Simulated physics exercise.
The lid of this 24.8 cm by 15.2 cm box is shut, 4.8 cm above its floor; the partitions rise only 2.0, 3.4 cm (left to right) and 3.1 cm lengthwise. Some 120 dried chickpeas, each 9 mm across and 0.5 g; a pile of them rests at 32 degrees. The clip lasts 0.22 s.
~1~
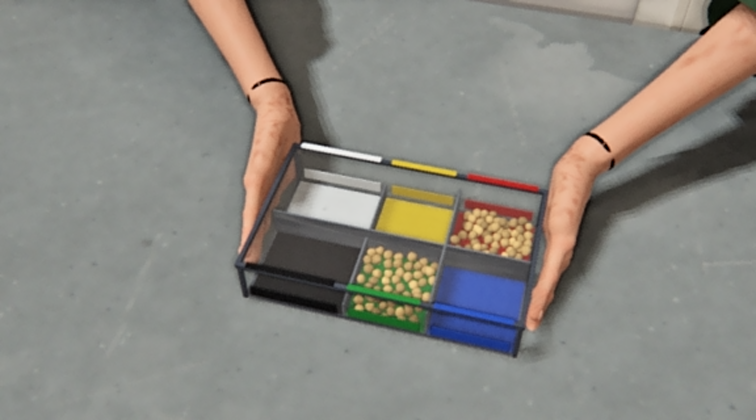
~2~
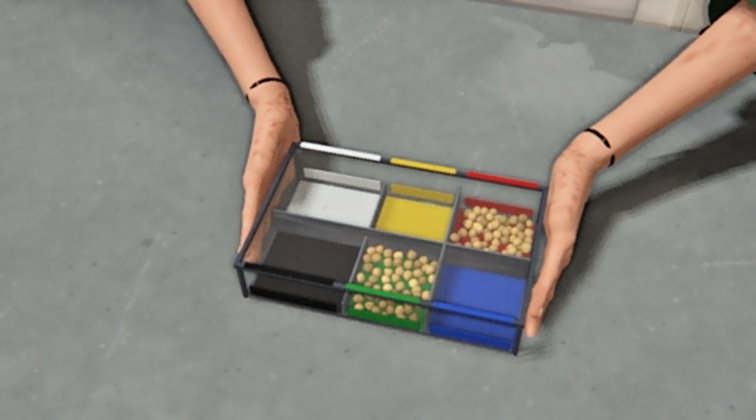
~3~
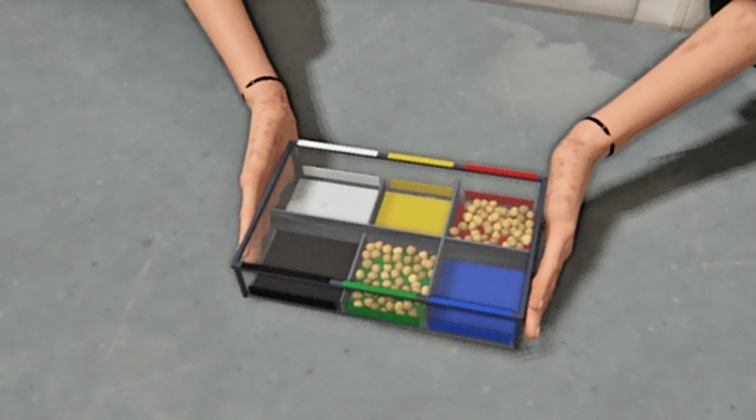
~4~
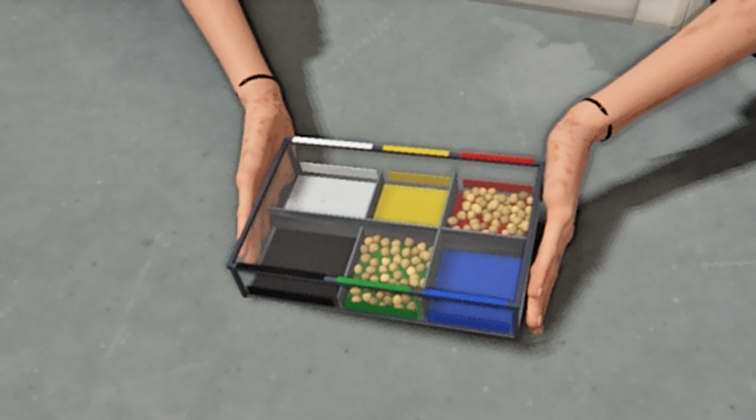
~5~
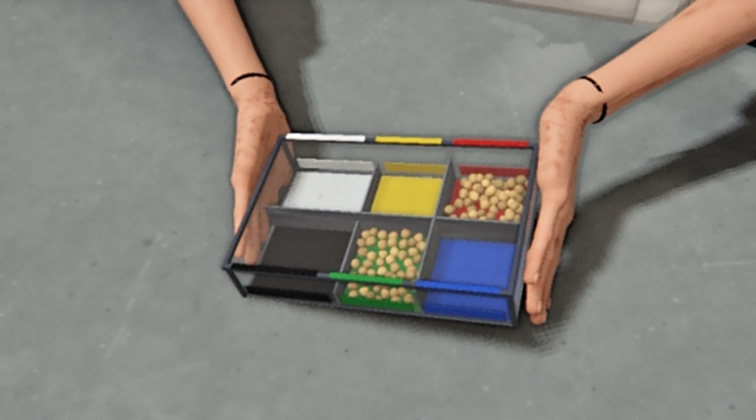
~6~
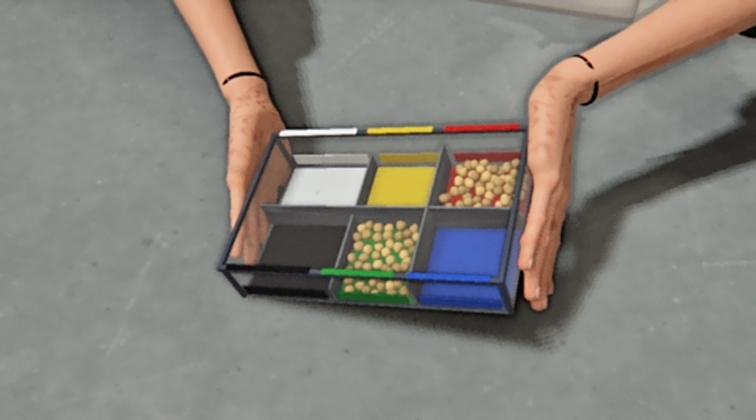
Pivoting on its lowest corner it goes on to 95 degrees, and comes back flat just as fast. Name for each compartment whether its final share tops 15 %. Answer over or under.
Red: Over, blue: Under, green: Under, yellow: Under, white: Under, black: Over.
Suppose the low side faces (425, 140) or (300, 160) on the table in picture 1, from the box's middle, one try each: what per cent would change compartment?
Some 25 and 50 per cent.
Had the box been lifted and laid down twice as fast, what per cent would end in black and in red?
Black 60; red 30.
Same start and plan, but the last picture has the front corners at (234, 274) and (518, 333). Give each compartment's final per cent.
Red 25; blue 25; green 45; yellow 0; white 0; black 5.
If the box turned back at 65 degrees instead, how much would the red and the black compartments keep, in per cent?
In that case red 50; black 5.
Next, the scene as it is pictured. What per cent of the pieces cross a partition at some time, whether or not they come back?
About 70 per cent.
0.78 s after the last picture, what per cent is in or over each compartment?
Red 45, blue 0, green 40, yellow 5, white 0, black 10.
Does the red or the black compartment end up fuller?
The black one has more.
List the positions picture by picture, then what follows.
The first picture shows box tilt 0 degrees, front corners at (241, 264) and (521, 324); red 55 %, green 45 %.
The second picture shows box tilt 1 degrees, front corners at (240, 264) and (521, 322).
The third picture shows box tilt 4 degrees, front corners at (237, 264) and (519, 315), lowest corner left front.
The fourth picture shows box tilt 8 degrees, front corners at (233, 265) and (515, 304), lowest corner left front.
The fifth picture shows box tilt 13 degrees, front corners at (228, 265) and (508, 292), lowest corner left front.
The sixth picture shows box tilt 18 degrees, front corners at (223, 267) and (499, 279), lowest corner left front; red 55 %, green 45 %.
Then, 0.78 s after the last picture, tilt 95 degrees; red 45 %, green 40 %, yellow 5 %, black 10 %.
Then, 1.30 s after the last picture, tilt 42 degrees; red 25 %, green 5 %, yellow 5 %, white 5 %, black 55 %.
Then, 1.89 s after the last picture, tilt 0 degrees; red 25 %, green 5 %, yellow 5 %, white 5 %, black 55 %.
In the end, red 25 %, blue 0 %, green 5 %, yellow 5 %, white 5 %, black 55 %.
